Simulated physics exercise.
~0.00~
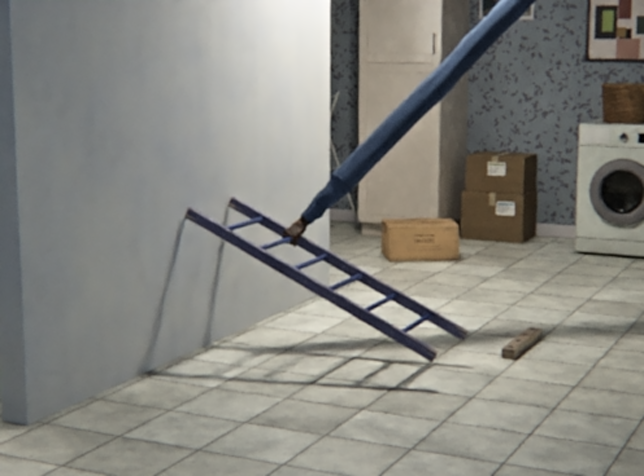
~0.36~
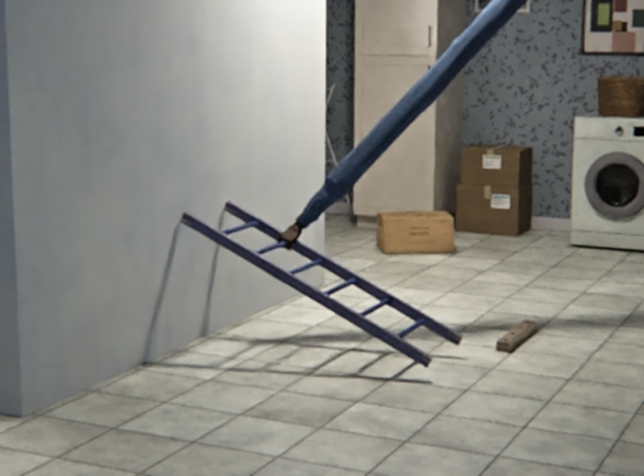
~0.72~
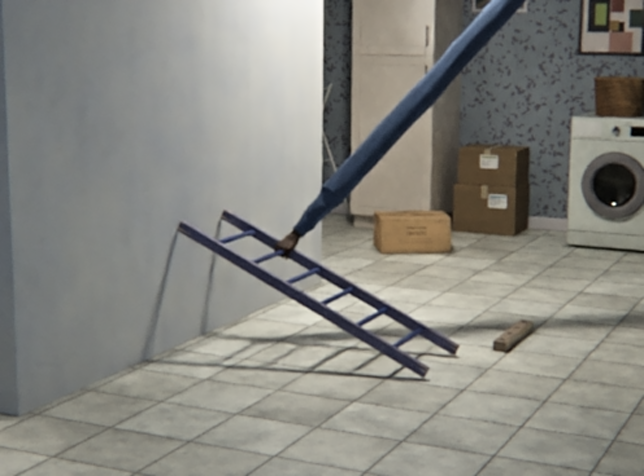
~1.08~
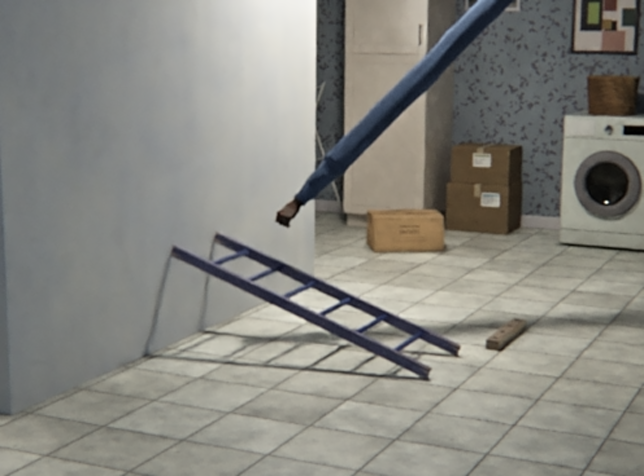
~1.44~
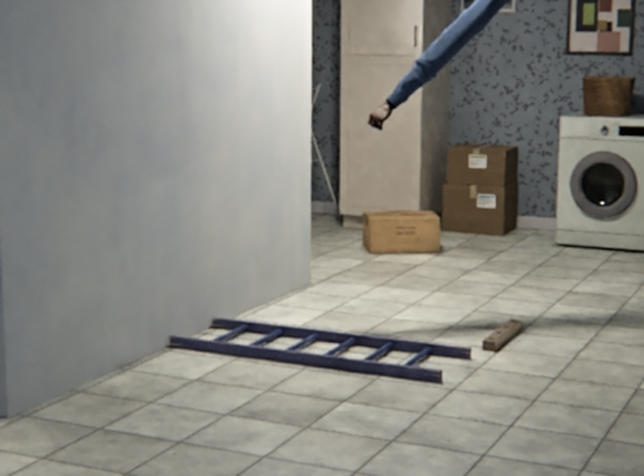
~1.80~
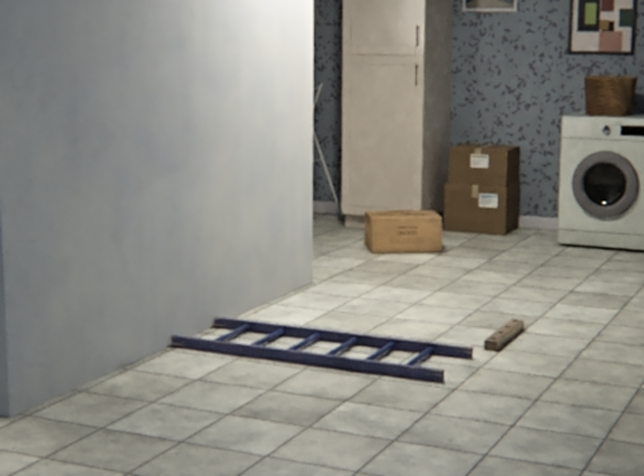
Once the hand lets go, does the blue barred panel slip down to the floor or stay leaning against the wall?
It slips down the wall and ends up lying flat on the tiled floor.
In a laundry room, a hand releases a leaning blue barred panel, which slips down flat.
